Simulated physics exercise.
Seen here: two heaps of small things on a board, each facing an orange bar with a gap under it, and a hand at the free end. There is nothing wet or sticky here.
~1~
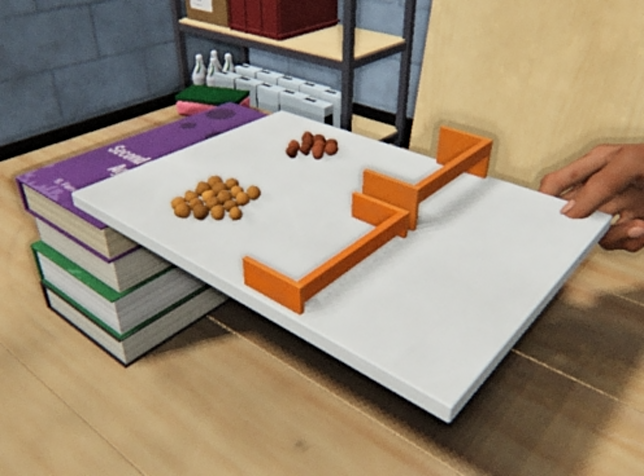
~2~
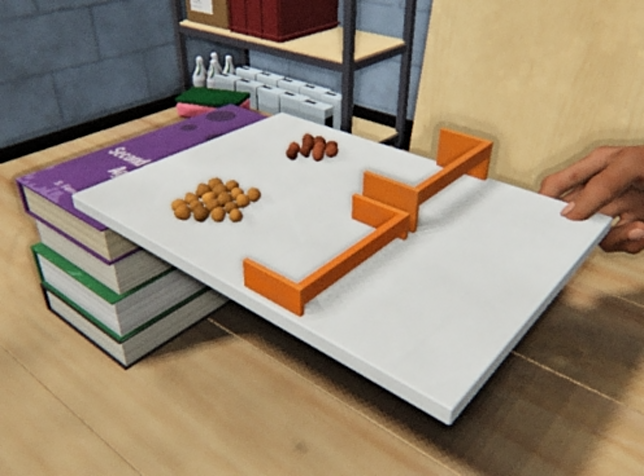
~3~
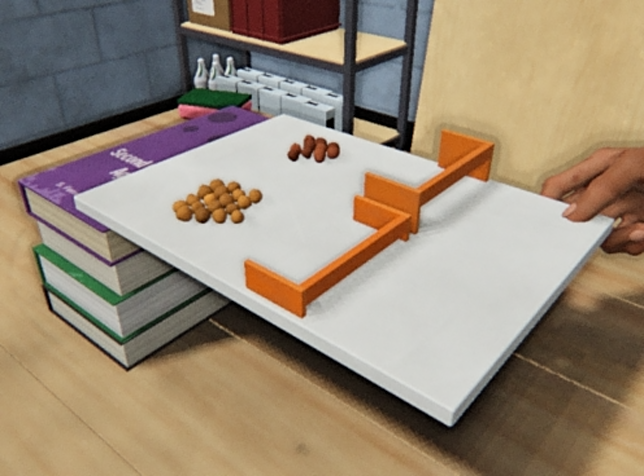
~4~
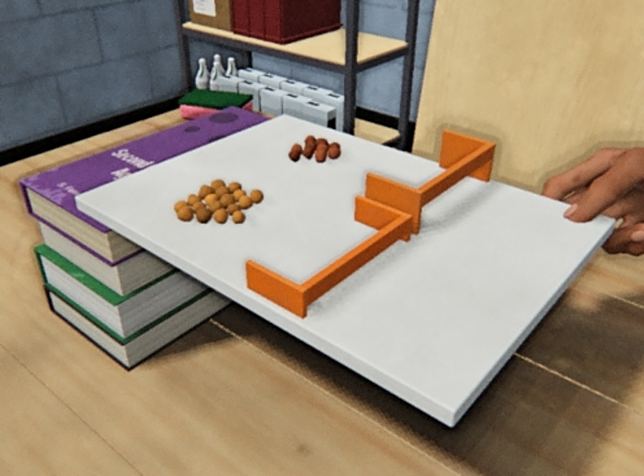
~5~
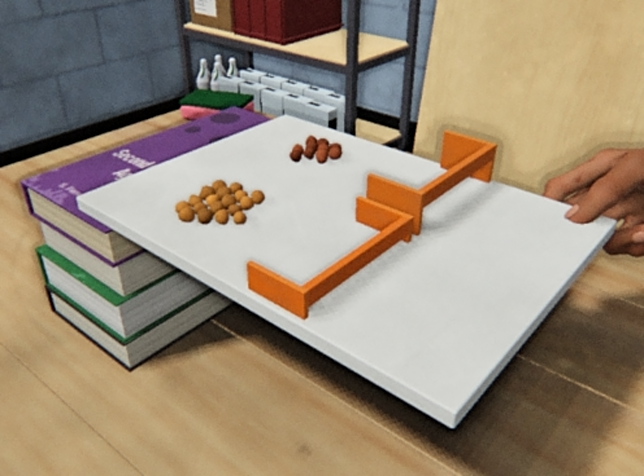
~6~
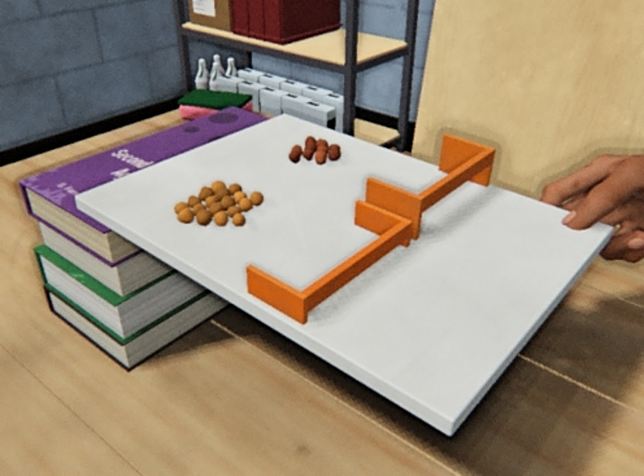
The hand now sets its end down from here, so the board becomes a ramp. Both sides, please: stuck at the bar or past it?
At the end, I reckon the front batch gets caught, I reckon the back batch clears it fine.
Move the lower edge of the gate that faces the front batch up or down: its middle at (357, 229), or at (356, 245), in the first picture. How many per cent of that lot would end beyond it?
Roughly 100 percent, then roughly 100 percent.
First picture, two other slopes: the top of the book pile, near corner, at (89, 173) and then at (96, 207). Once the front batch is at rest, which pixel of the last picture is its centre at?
First try: (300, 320); second try: (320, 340).
Then, 0.41 s after the last picture, board sloping at 9°; front batch where it was; back batch where it was.
Then, 0.93 s after the last picture, board sloping at 20°; front batch on its way down; back batch on its way down.
Then, 1.48 s after the last picture, board resting at 29°; front batch has reached its gate; back batch all past its gate.
At rest, board resting at 29°; front batch gathered behind its gate; back batch all past its gate.
